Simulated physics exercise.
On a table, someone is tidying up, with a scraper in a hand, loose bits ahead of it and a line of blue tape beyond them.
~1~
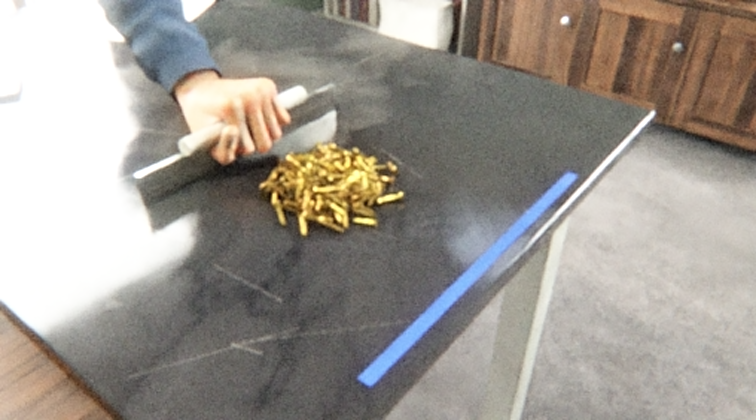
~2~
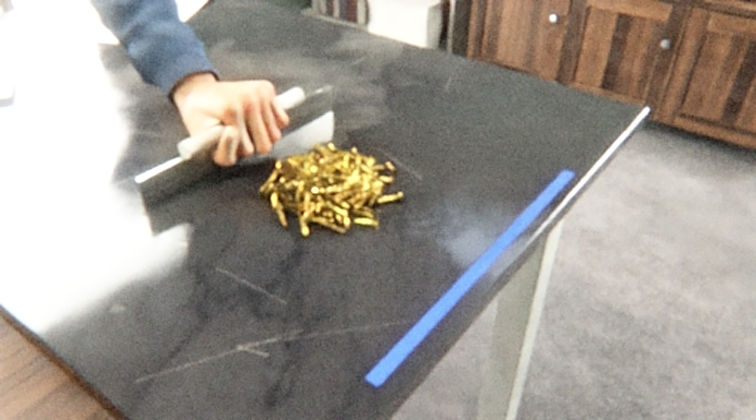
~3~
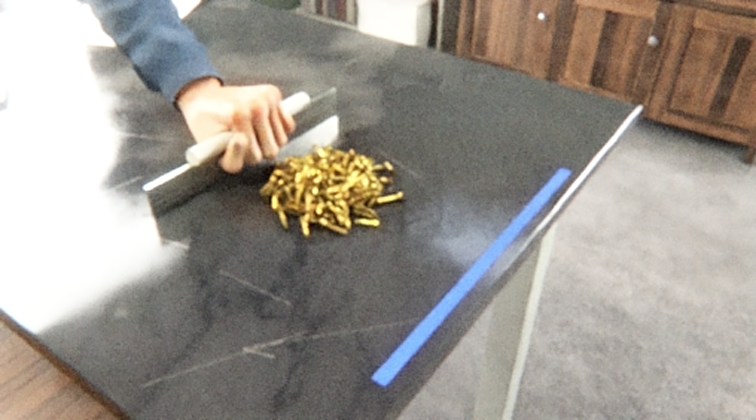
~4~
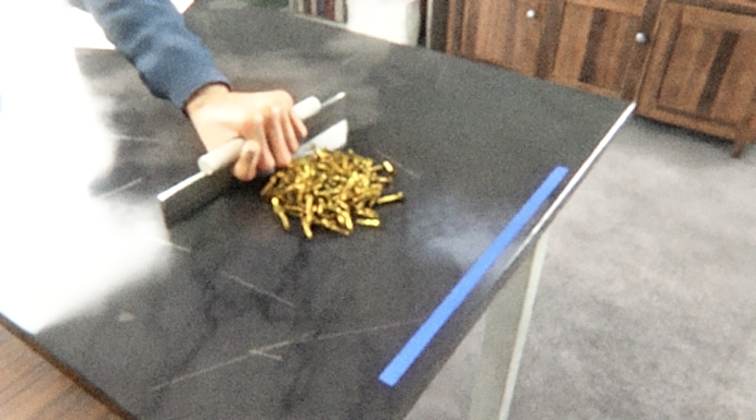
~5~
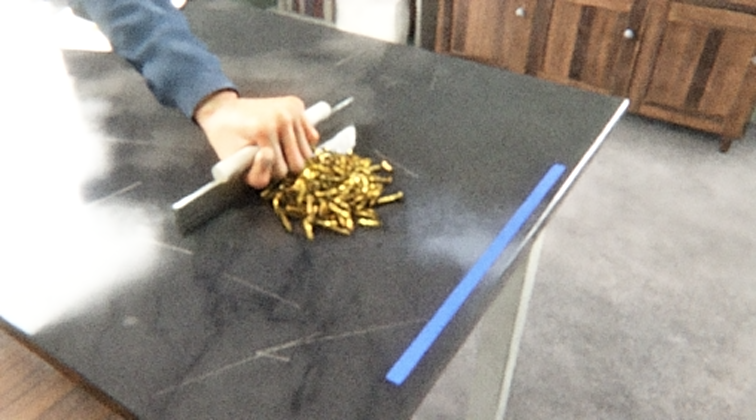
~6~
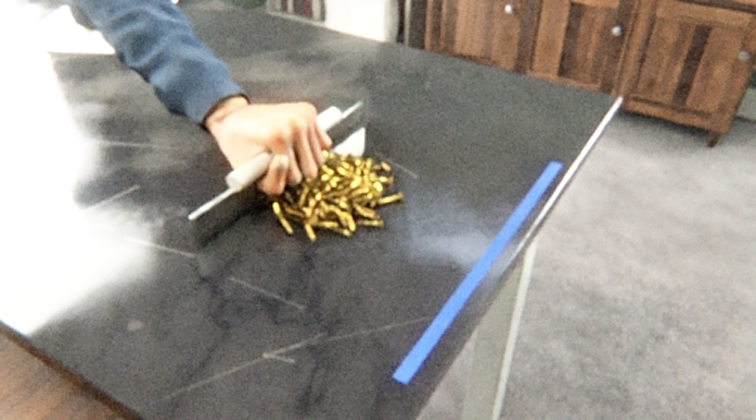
On a dark, scratched tabletop with blue tape near its edge, a hand gripped a scraper behind a pile of small brass-coloured pieces, then slid it forward and nudged some of the nearest ones along.
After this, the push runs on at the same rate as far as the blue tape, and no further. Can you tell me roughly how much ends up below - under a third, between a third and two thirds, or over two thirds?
Roughly over two thirds ends up below.
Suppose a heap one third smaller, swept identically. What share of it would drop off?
I'd put it at around 90 per cent.
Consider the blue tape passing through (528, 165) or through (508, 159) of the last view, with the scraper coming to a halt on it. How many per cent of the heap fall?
50 % and 20 %.
Just after the last frame, scraper still moving, near (390, 186); heap all on the table, its front near (462, 251).
A moment on, scraper stopped at the blue tape; heap the larger part over the edge.
Further on, scraper stopped at the blue tape; heap almost all over the edge.
When it is over, scraper stopped at the blue tape; heap almost all over the edge.
